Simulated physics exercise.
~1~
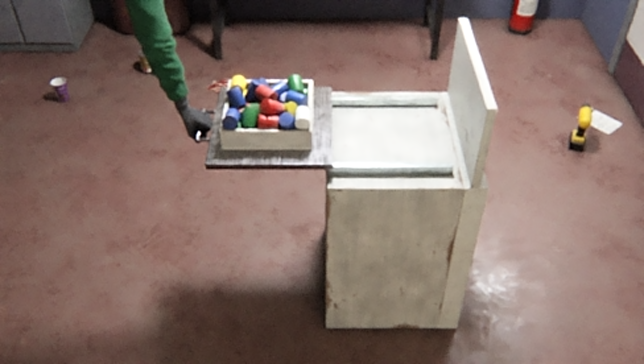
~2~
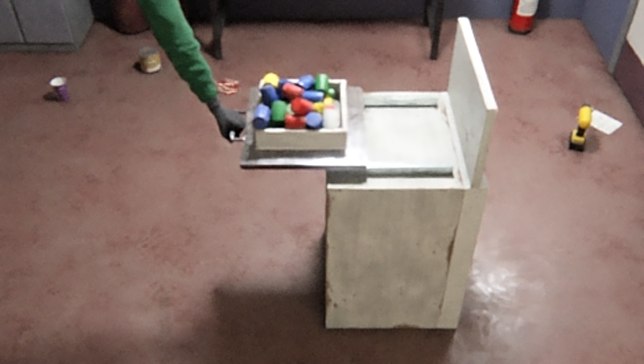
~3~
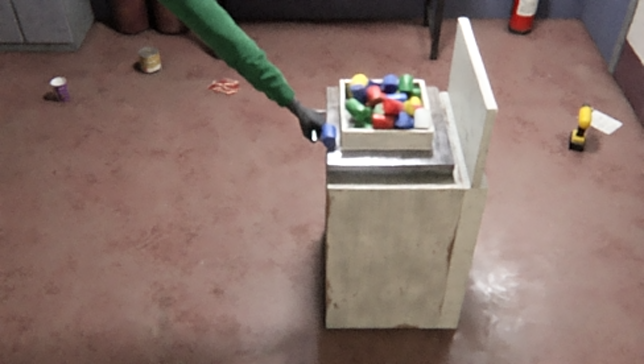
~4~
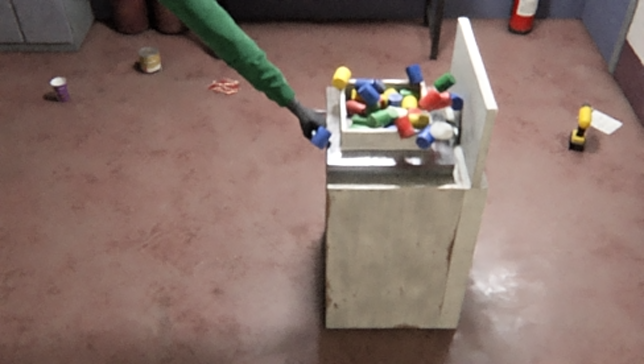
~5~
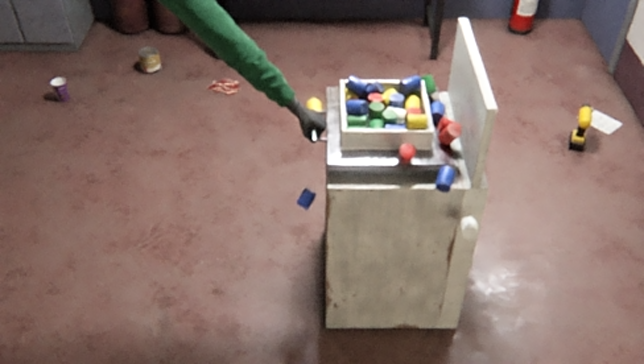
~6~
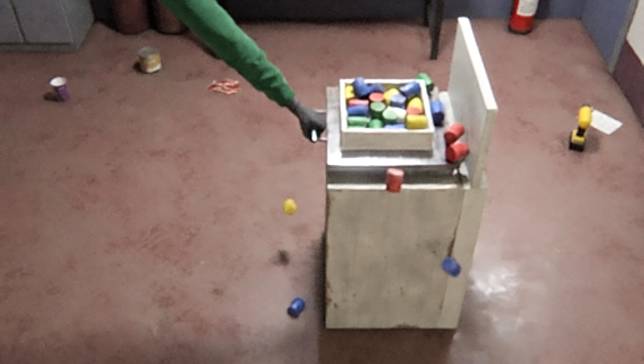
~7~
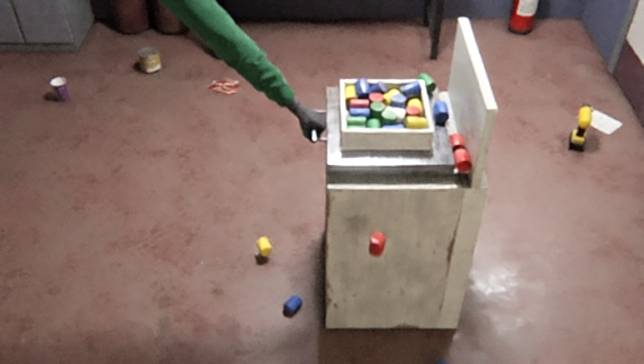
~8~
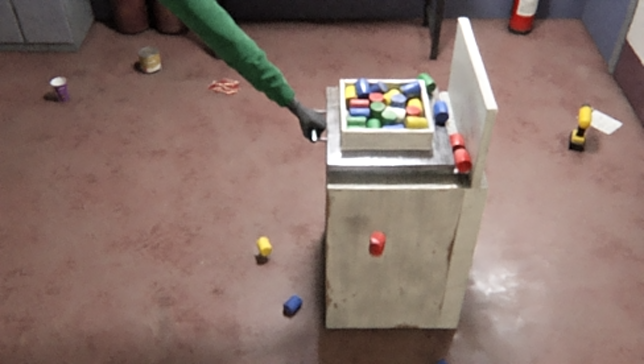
A shelf carrying a white box of colourful cylindrical pieces slides right over a pale cabinet, pushed by a green-sleeved arm, and stops near the upright back panel; pieces jump, several spilling onto the shelf and floor, while many remain in the box and the gloved hand stays at the edge.
